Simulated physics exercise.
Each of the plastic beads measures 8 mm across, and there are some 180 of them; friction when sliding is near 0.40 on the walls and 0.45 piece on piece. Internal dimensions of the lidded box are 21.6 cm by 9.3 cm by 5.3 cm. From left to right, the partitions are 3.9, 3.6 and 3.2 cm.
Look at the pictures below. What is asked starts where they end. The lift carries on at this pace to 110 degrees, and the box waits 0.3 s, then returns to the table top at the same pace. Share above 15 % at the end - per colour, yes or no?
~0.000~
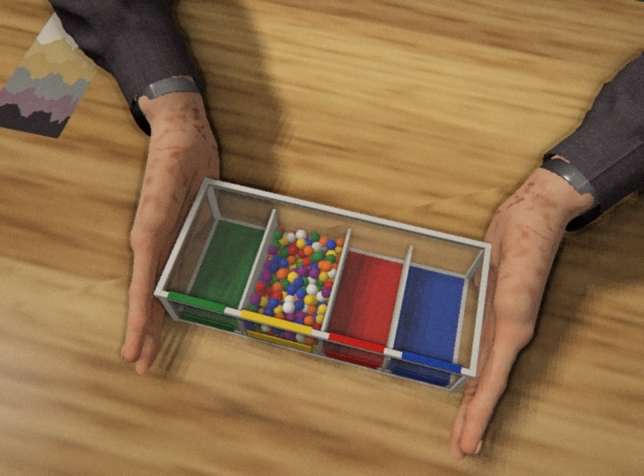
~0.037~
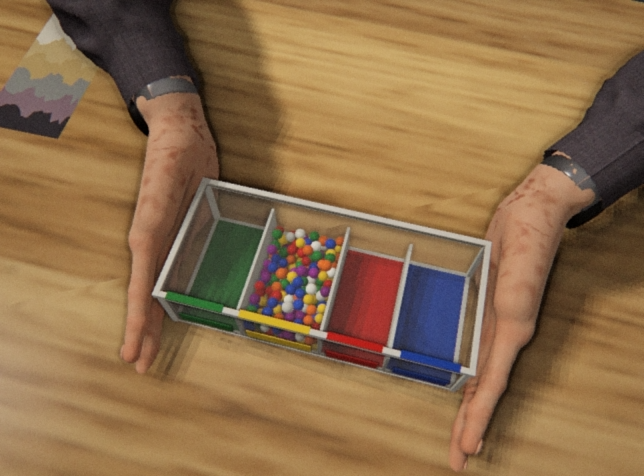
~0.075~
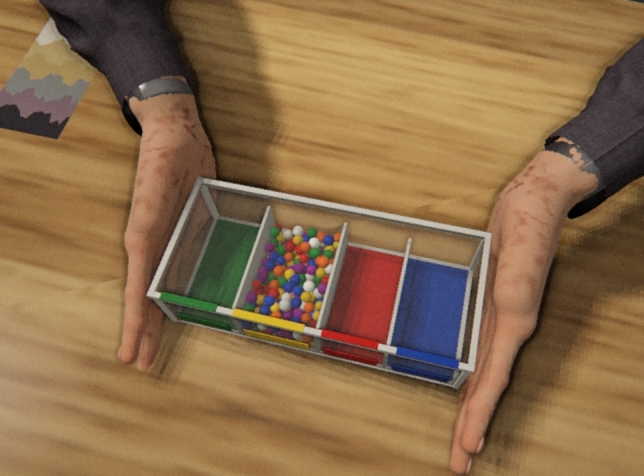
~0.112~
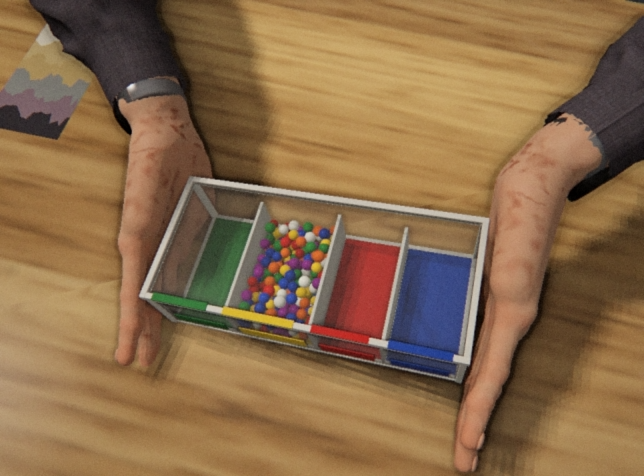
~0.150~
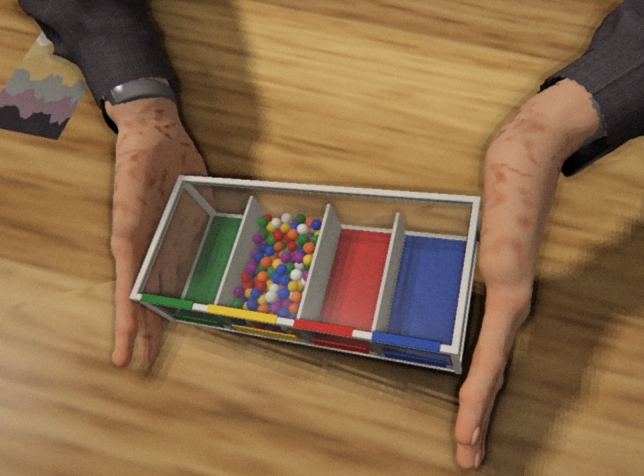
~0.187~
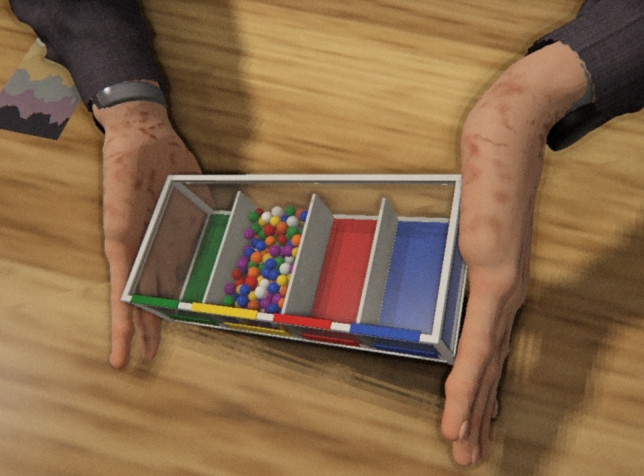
Red no, blue no, green yes, yellow yes.
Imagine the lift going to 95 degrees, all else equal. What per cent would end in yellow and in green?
Yellow: 80; green: 20 (per cent).
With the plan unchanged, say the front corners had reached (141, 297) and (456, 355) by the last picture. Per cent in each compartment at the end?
Per cent at the end: Red 0; blue 0; green 30; yellow 70.
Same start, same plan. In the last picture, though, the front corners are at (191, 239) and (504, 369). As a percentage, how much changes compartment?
About 30 per cent.
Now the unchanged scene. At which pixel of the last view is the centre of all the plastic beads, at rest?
Near (271, 300).
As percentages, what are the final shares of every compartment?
Going by colour, red ends with 0, blue with 0, green with 25 and yellow with 75.
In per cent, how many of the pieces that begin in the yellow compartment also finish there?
Around 80 per cent of it.
After 0.87 s, tilt 110 degrees; green 15 %, yellow 85 %.
Then, at 1.33 s, tilt 60 degrees; green 20 %, yellow 80 %.
After 1.86 s, tilt 0 degrees; green 25 %, yellow 75 %.
In the end, at 2.4 s, red 0 %, blue 0 %, green 25 %, yellow 75 %.
